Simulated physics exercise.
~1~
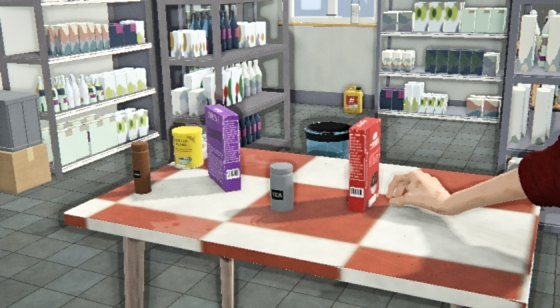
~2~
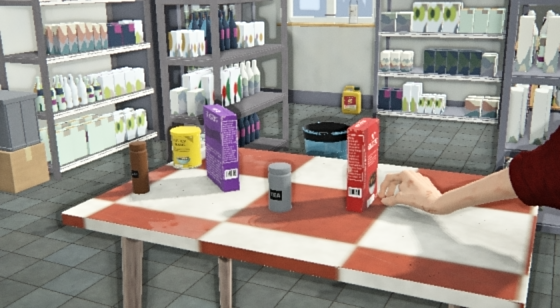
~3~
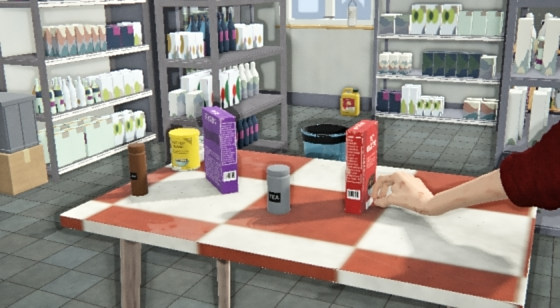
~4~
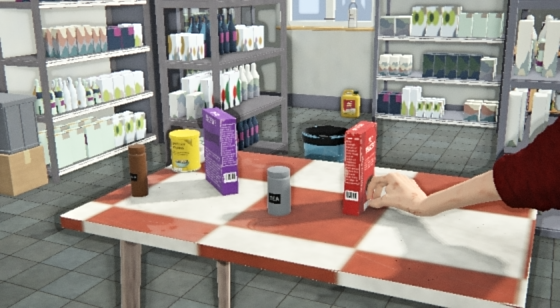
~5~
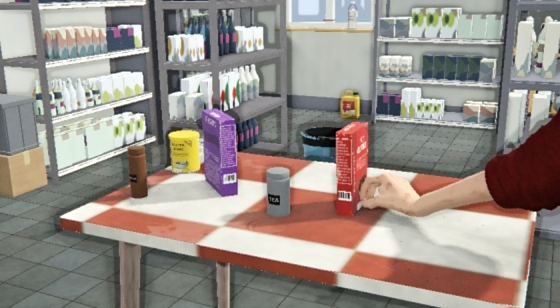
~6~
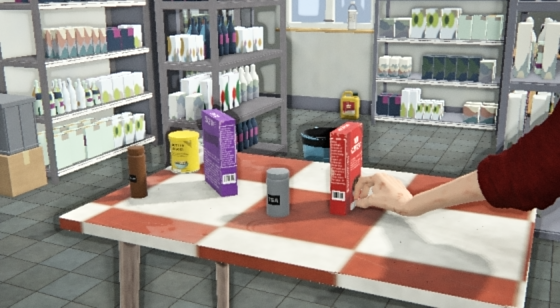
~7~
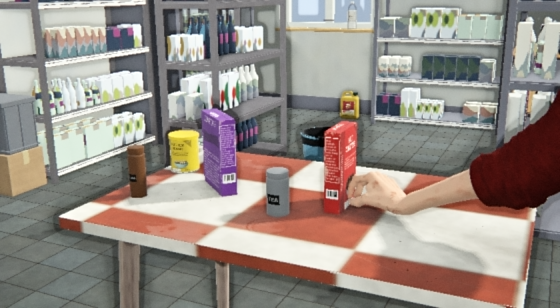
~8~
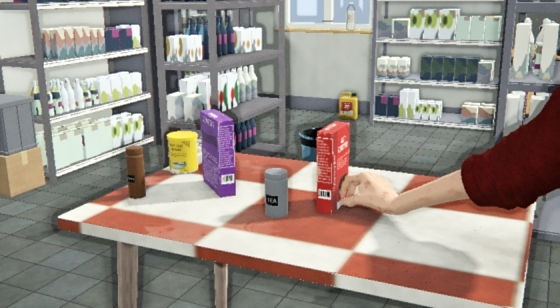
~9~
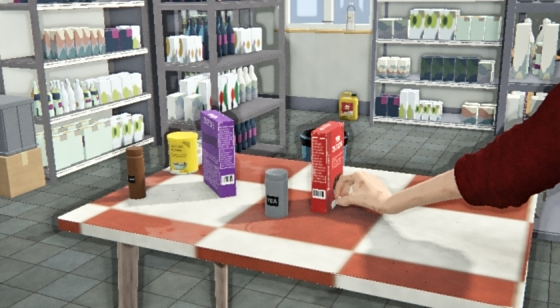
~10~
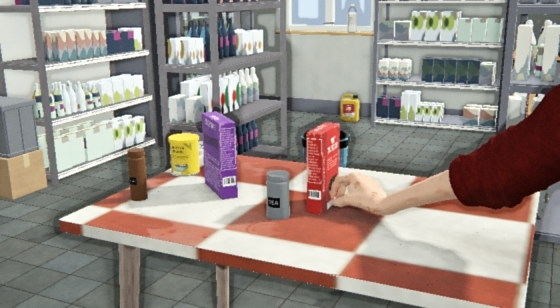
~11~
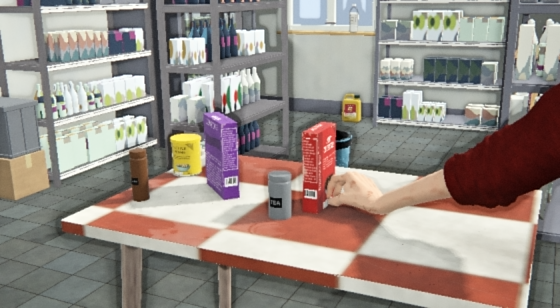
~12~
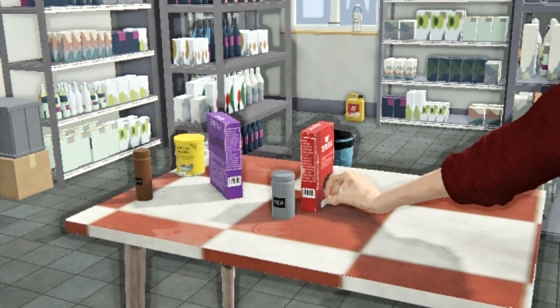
A hand reaching in from the right rests its fingers against an upright red packet on a red-and-white checked table, seen from slightly above in a shop or storeroom lined with stocked shelves. A grey shaker stands left of the packet, with a purple packet, a yellow tin and a brown shaker farther left. The view sways slightly as the fingers push the red packet slowly to the left. It slides steadily, staying upright, while the other items keep their places. At the end it stands close beside the grey shaker, the hand still against it.
